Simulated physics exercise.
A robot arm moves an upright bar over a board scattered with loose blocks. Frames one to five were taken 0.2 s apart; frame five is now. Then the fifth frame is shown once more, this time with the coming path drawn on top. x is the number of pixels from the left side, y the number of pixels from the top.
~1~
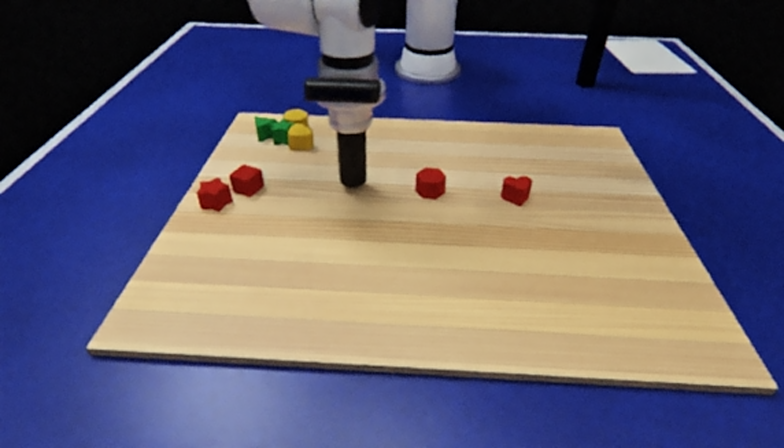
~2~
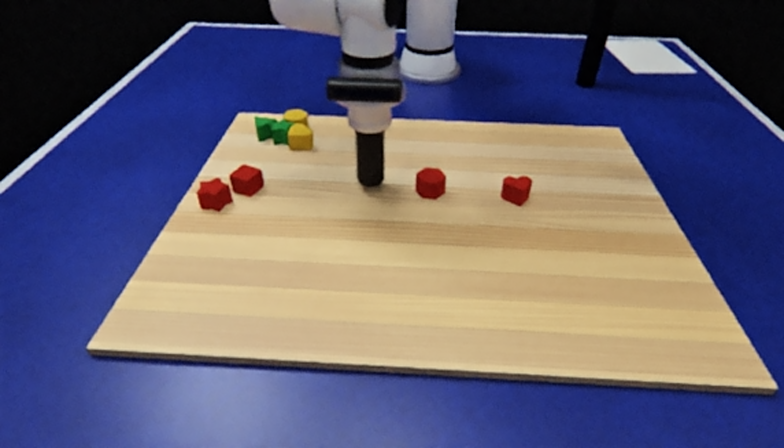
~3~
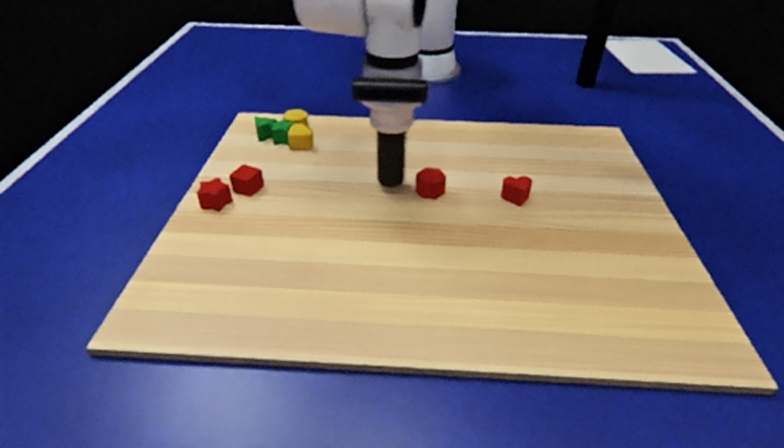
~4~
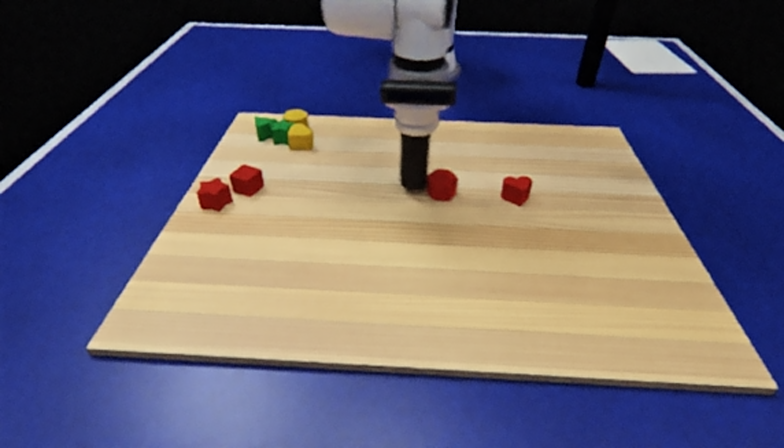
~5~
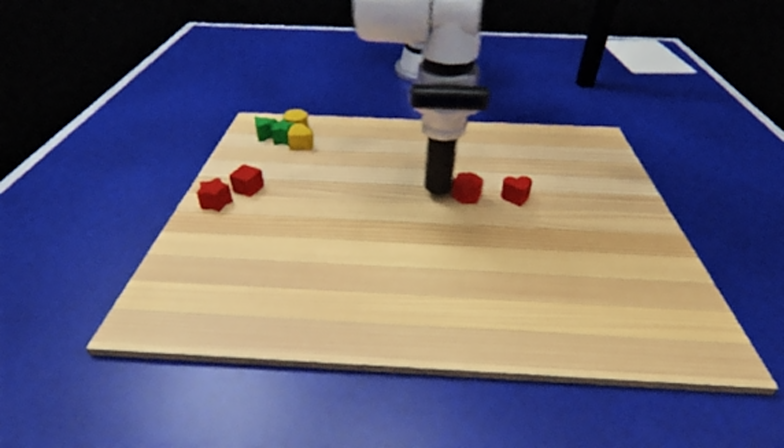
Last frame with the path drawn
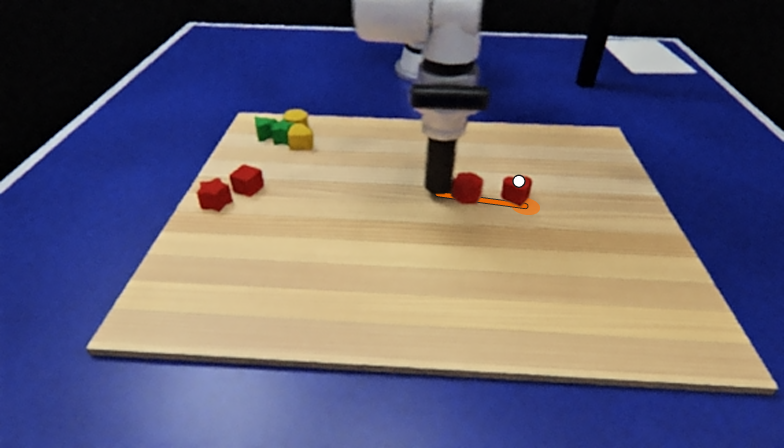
In this clip, a robot arm moves an upright black bar rightward over a wooden board scattered with small red, green and yellow blocks, then pushes a red hexagonal block to the right, closer to a red heart.
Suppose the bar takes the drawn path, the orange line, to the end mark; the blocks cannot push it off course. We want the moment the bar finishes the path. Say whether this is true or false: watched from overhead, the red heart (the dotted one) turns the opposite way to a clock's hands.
False - the claim does not hold.
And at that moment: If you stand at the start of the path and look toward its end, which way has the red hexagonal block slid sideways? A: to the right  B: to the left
Choice B: To the left.
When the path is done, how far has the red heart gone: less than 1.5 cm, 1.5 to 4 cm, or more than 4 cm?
Covers over 4 cm.
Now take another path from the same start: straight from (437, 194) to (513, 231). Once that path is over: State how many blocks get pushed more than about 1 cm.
Answer: 1.
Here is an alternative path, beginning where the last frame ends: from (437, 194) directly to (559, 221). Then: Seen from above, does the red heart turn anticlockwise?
No.
The line goes from (437, 194) to (525, 206); the dot is on the red heart.
On the path given first. One third of the way, bar (467, 191); red hexagonal block (496, 180), turned 30° anticlockwise; red heart (524, 181), turned 20° clockwise.
Two thirds of the way, bar (497, 195); red hexagonal block (518, 176), turned 70° anticlockwise; red heart (544, 178), turned 70° clockwise.
At the end, bar (527, 199); red hexagonal block (528, 173), turned 95° anticlockwise; red heart (555, 177), turned 65° clockwise.
